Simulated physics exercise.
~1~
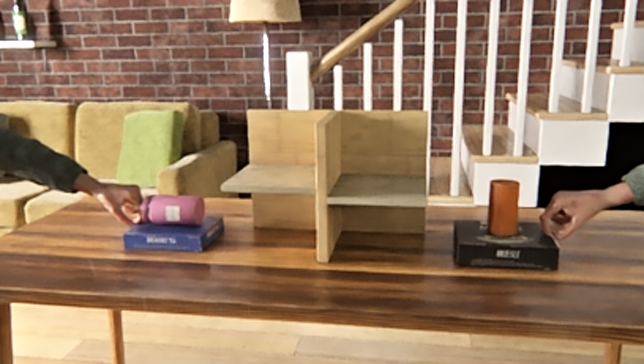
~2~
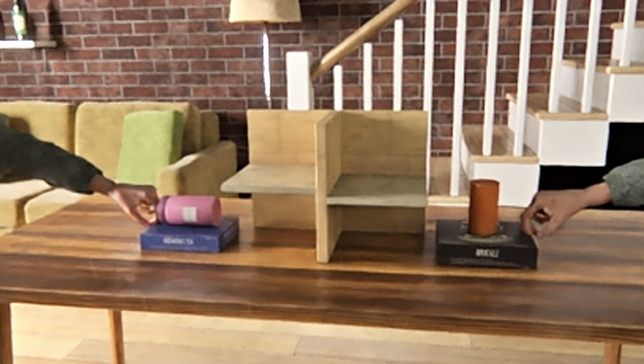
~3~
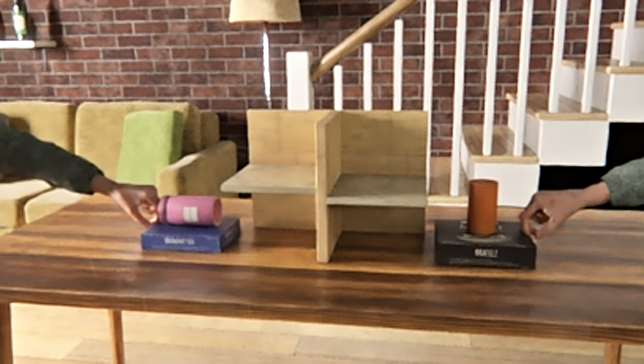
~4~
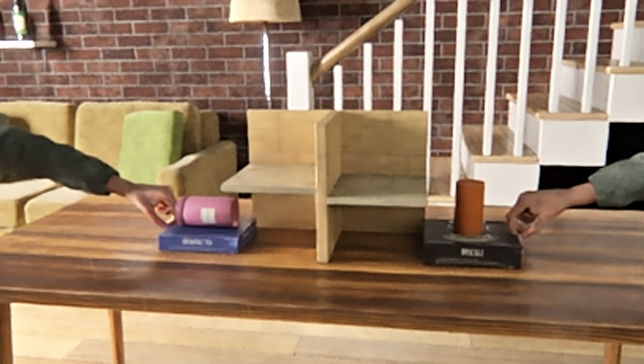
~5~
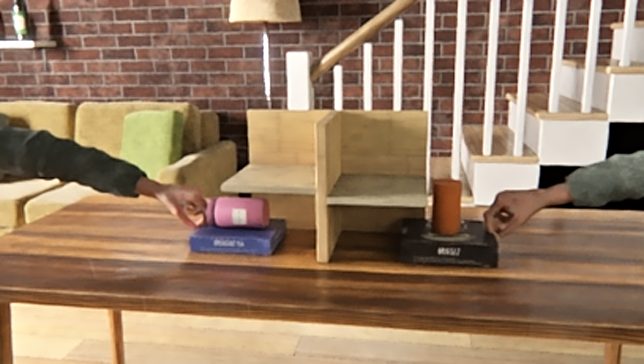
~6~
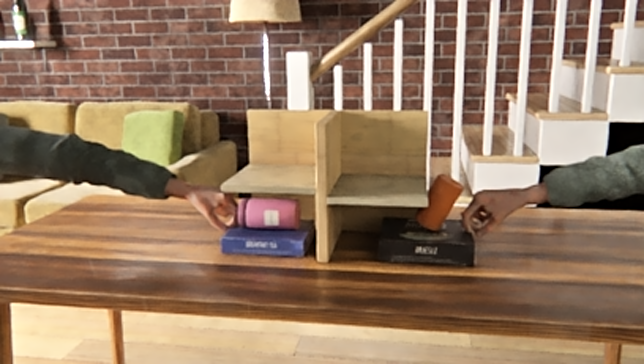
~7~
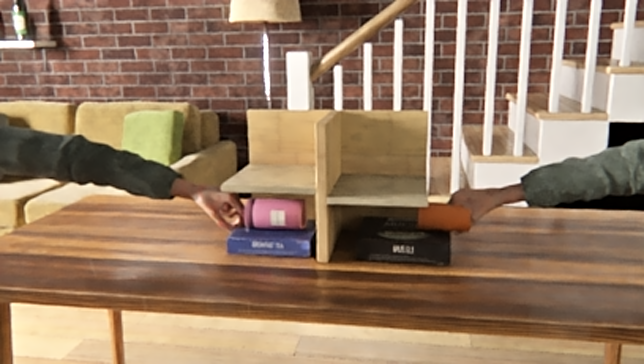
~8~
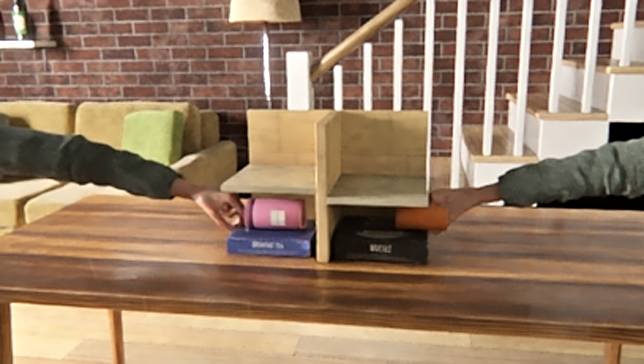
Two hands slid a blue packet carrying a pink jar and a black packet carrying an upright orange candle toward a wooden rack; the jar passed under the left shelf, but the candle hit the right one and tipped onto its side.
